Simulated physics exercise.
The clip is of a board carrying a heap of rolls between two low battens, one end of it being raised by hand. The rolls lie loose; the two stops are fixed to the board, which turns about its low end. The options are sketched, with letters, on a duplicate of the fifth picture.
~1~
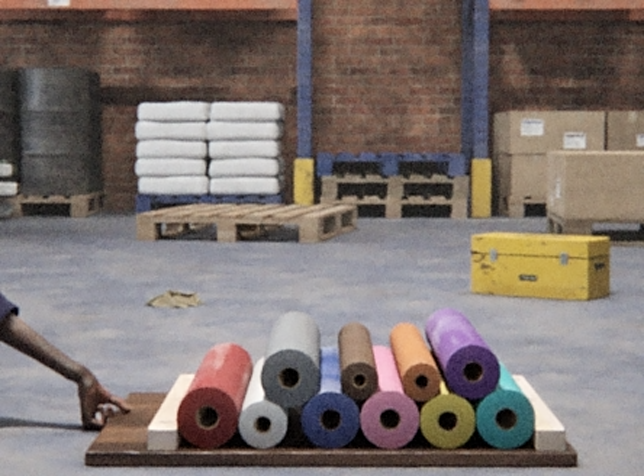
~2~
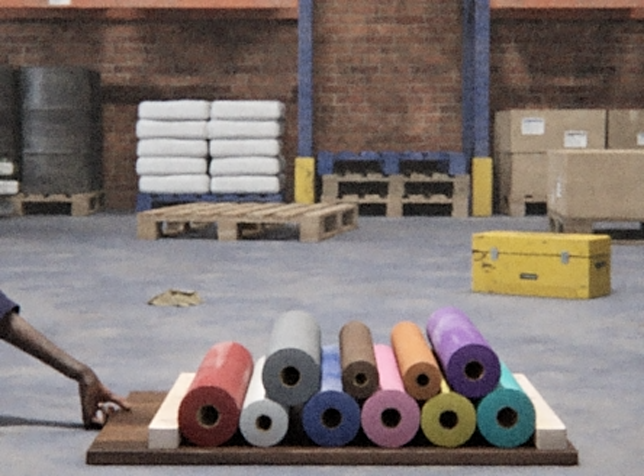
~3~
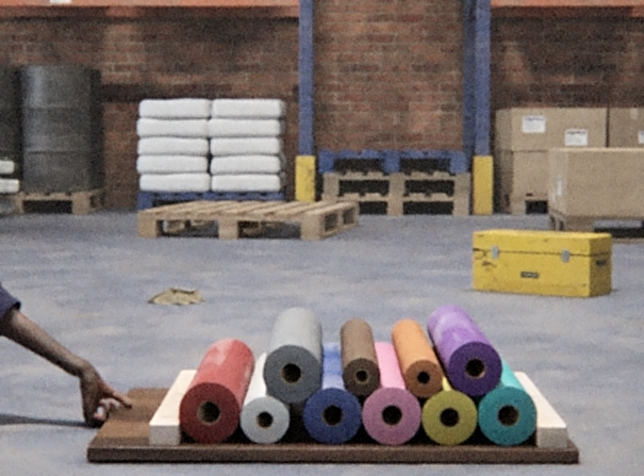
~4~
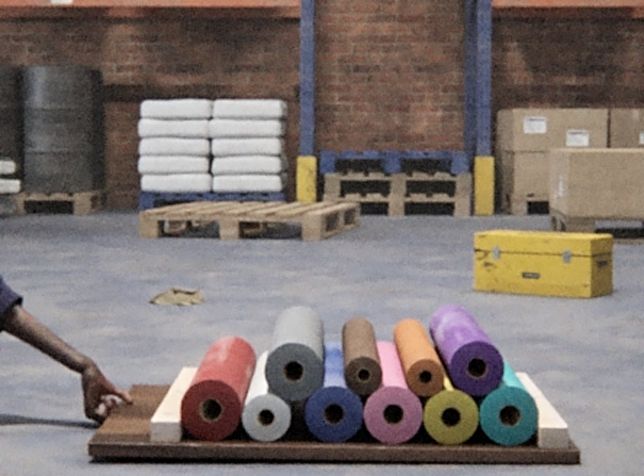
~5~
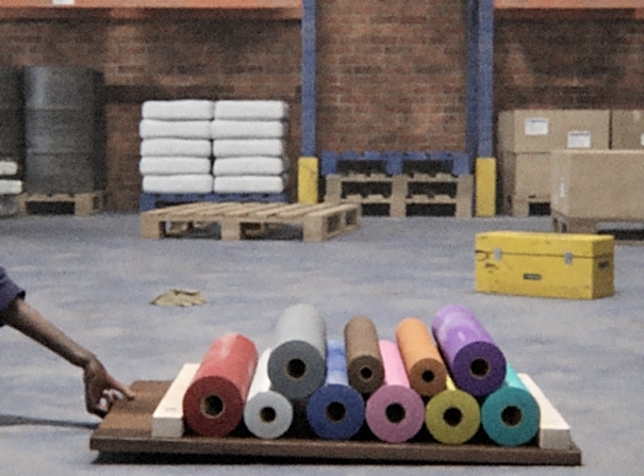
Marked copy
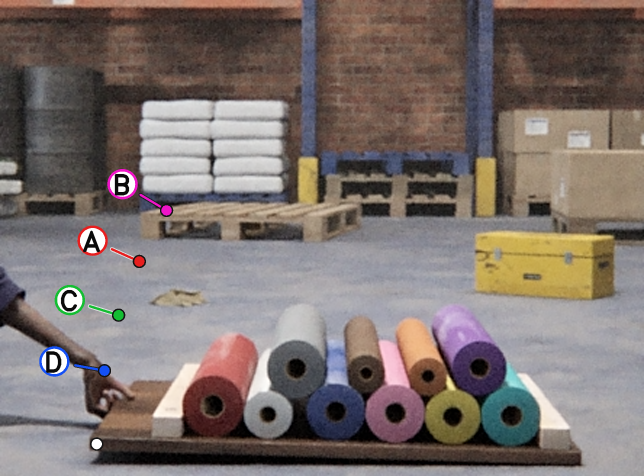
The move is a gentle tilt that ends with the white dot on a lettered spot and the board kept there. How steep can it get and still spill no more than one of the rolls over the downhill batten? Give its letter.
The last mark within the limit is B.
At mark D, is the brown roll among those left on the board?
The brown roll: Yes.
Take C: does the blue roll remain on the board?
The blue roll: Yes.
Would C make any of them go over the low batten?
No, at C.
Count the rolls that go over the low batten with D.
With D, none.
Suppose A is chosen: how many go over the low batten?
With A, none.
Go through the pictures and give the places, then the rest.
In the first frame, red roll (208, 417); white roll (263, 424); blue roll (331, 419).
In the second frame, blue roll (332, 418); pink roll (391, 417).
In the third frame, board (333, 411); red roll (209, 412); white roll (265, 420); orange roll (424, 378).
In the fourth frame, board (334, 410); red roll (211, 409); white roll (266, 417).
In the fifth frame, board (335, 408); red roll (213, 406); white roll (268, 414).
On the copy, A at (139, 262); B at (167, 210); C at (119, 315); D at (104, 371); the white dot at (97, 444).
On B. First, board at 18°.
Then, board at 31°.
Finally, board at 31°, none over the low batten.
By contrast, A none over the low batten; C none over the low batten; D none over the low batten.
